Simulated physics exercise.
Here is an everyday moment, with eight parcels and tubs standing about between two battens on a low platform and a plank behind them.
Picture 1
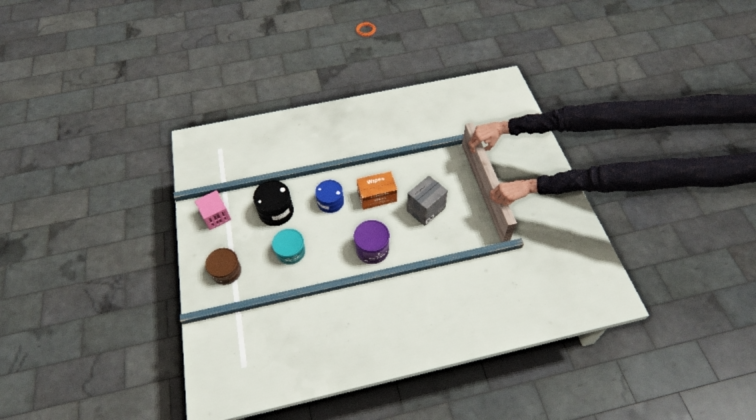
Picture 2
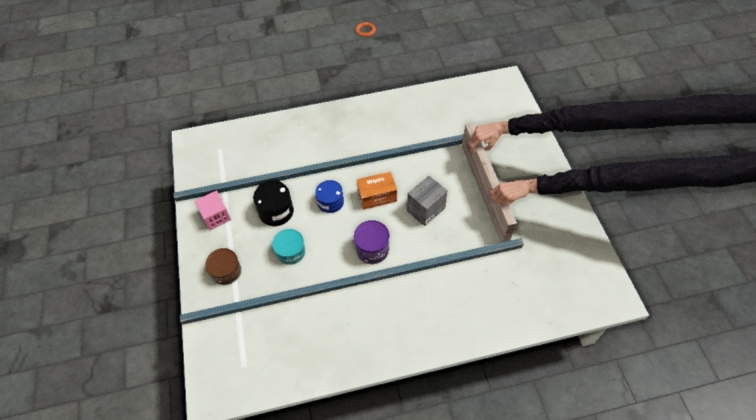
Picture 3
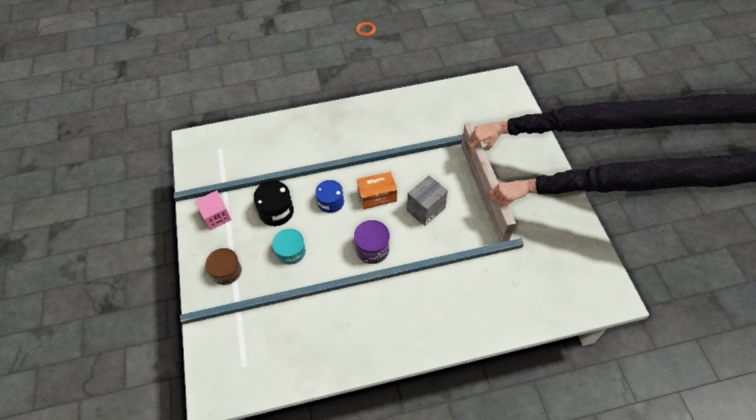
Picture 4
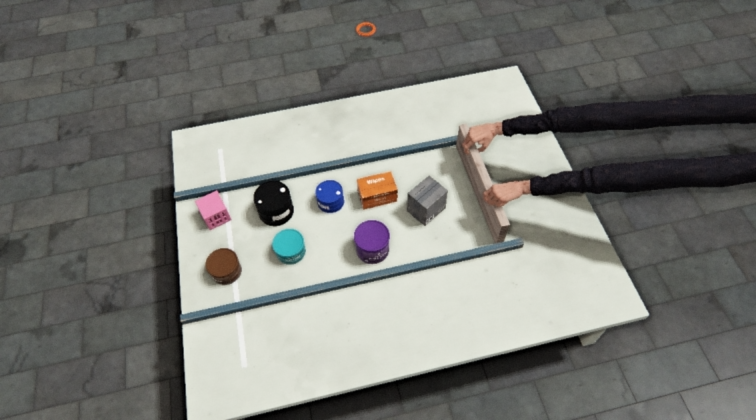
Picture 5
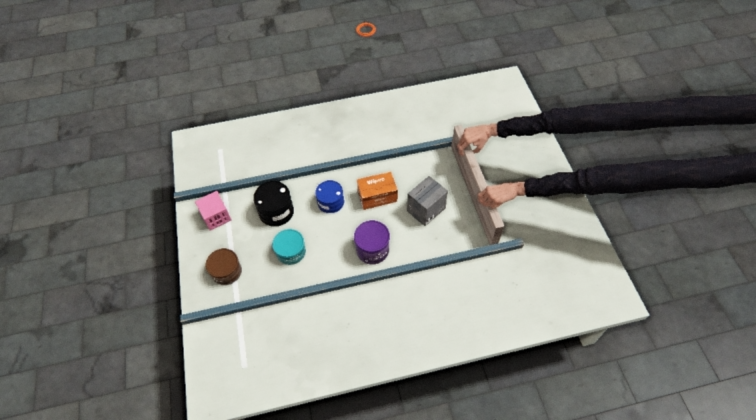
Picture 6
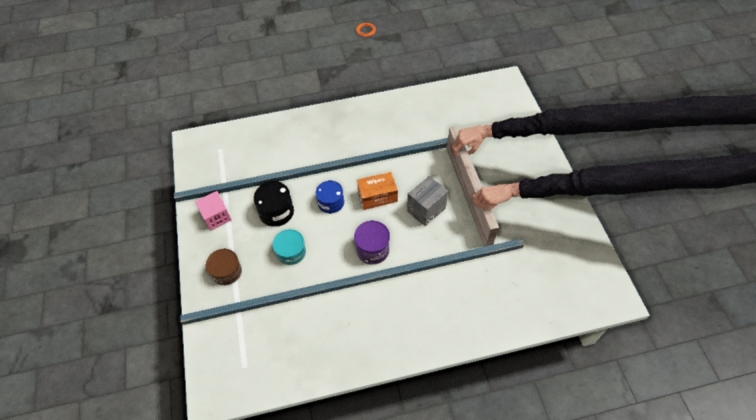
The clip shows two hands holding a plank at the right of a pale platform and sliding it slightly left between two battens, while the eight colourful crates, tubs and boxes in front of it stay still.
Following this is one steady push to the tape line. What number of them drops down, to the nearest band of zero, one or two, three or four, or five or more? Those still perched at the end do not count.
The fall count stops at three or four.
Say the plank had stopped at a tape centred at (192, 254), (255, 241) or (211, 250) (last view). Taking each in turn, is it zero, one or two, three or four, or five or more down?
First five or over, then just one or two, then 5 or more.
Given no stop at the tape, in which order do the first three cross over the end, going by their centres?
Leading is the pink crate, followed by the black canister and the brown pail in that order.
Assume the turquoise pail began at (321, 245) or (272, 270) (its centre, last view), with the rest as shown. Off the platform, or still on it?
Lab note - it rests there; then it rests there.
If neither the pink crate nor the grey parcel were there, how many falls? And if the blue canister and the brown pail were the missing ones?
The first count is 1 and the second is 2.
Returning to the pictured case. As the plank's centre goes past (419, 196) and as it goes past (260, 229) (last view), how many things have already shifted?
1 by the first point, 8 by the second.
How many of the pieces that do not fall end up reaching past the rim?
The total would be 2.
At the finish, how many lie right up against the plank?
Tally at the end: 3.
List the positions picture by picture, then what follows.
In the first picture, pink crate (213, 211); brown pail (224, 267); black canister (274, 203); plank (487, 181); tape (231, 245).
In the second picture, brown pail (224, 267); turquoise pail (289, 247).
In the third picture, black canister (274, 204); orange box (377, 190).
In the fourth picture, pink crate (213, 211); plank (481, 182).
In the fifth picture, brown pail (224, 267); purple pail (372, 243).
In the sixth picture, pink crate (214, 211); brown pail (225, 267); black canister (274, 204); plank (471, 185); tape (231, 246).
Early on, none off yet; pink crate at rest near (214, 211); brown pail at rest near (225, 267); black canister at rest near (274, 204).
A while later, none off yet; pink crate at rest near (214, 211); brown pail at rest near (225, 267); black canister travelled about its own width near (250, 208).
Further along, none off yet; pink crate leaning a little near (167, 213); brown pail travelled about its own width near (205, 273); black canister travelled well along near (190, 224).
Finally, the number that fall off is three or four; lost, black canister, brown pail and pink crate.
